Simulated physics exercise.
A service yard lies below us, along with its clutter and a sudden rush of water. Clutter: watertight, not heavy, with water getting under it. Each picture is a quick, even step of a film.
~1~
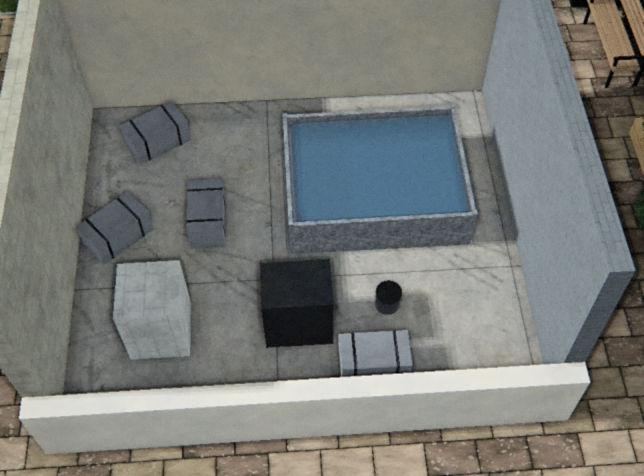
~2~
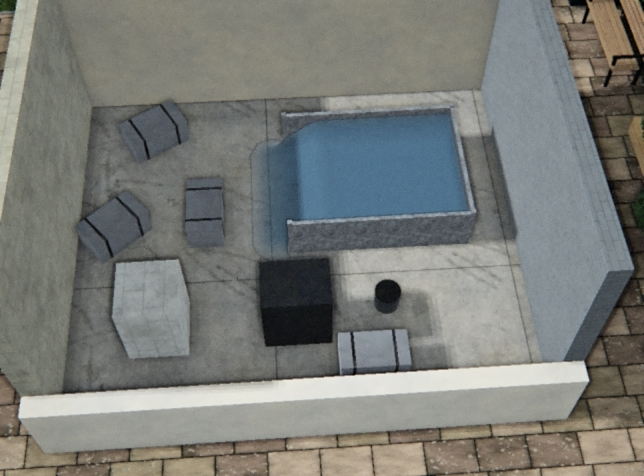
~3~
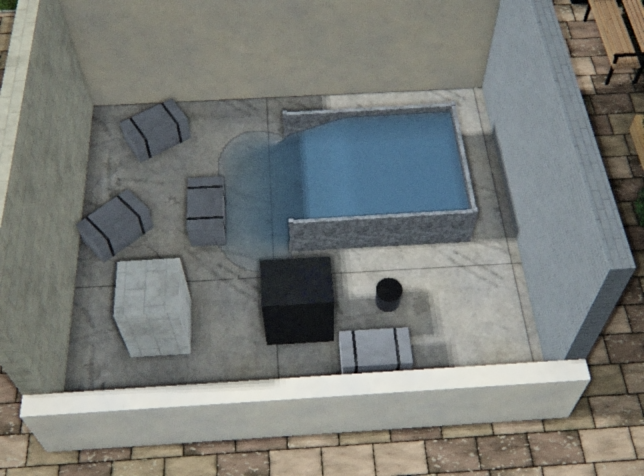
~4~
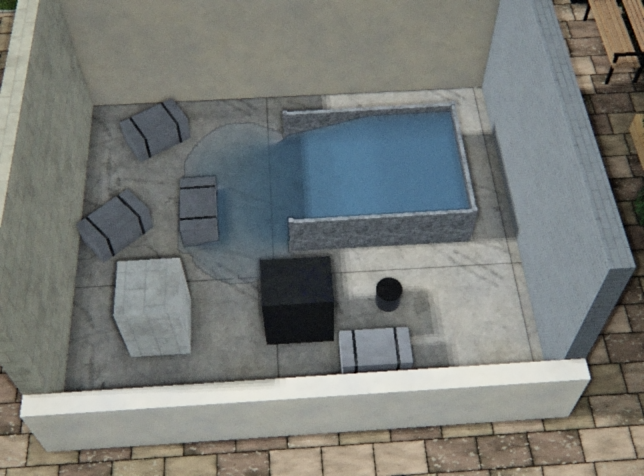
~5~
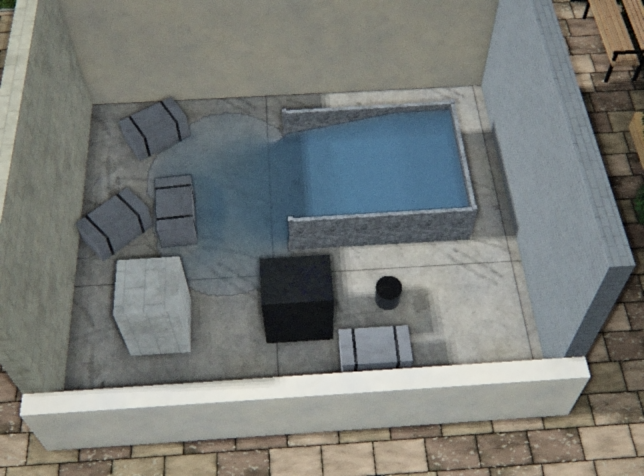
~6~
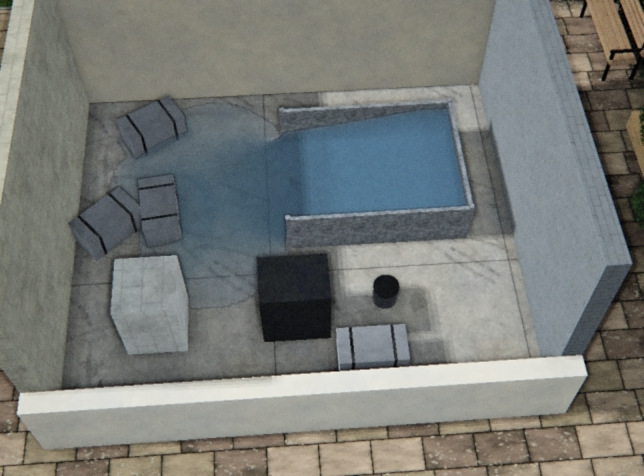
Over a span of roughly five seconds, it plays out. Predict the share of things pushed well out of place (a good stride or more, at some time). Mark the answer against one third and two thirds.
Two thirds or more of them.
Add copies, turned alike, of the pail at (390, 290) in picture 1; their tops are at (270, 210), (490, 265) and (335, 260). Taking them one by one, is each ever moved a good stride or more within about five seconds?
Going by the order given: Travels that far, stays in place, stays in place.
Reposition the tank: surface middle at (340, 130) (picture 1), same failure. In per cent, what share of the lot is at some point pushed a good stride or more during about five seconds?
Something like 100 in a hundred.
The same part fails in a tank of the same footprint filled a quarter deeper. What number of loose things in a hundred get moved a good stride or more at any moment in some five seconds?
Share displaced: Approx. 100 percent.
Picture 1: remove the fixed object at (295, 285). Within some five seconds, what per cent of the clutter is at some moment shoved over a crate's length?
100 in a hundred.
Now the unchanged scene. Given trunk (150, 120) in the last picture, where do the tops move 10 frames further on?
I'd expect it around (115, 84).
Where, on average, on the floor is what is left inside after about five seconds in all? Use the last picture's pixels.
(292, 273).
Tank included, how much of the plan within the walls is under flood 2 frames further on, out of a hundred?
Roughly 45 %.
A moment on, 1 of 5 are well off their spots; 1 afloat.
Next, 2 of 5 are well off their spots; 3 afloat.
Later, 2 of 5 are well off their spots; 3 afloat.
In the end, 4 of 5 are well off their spots, and 4 have been at some point; 3 afloat.
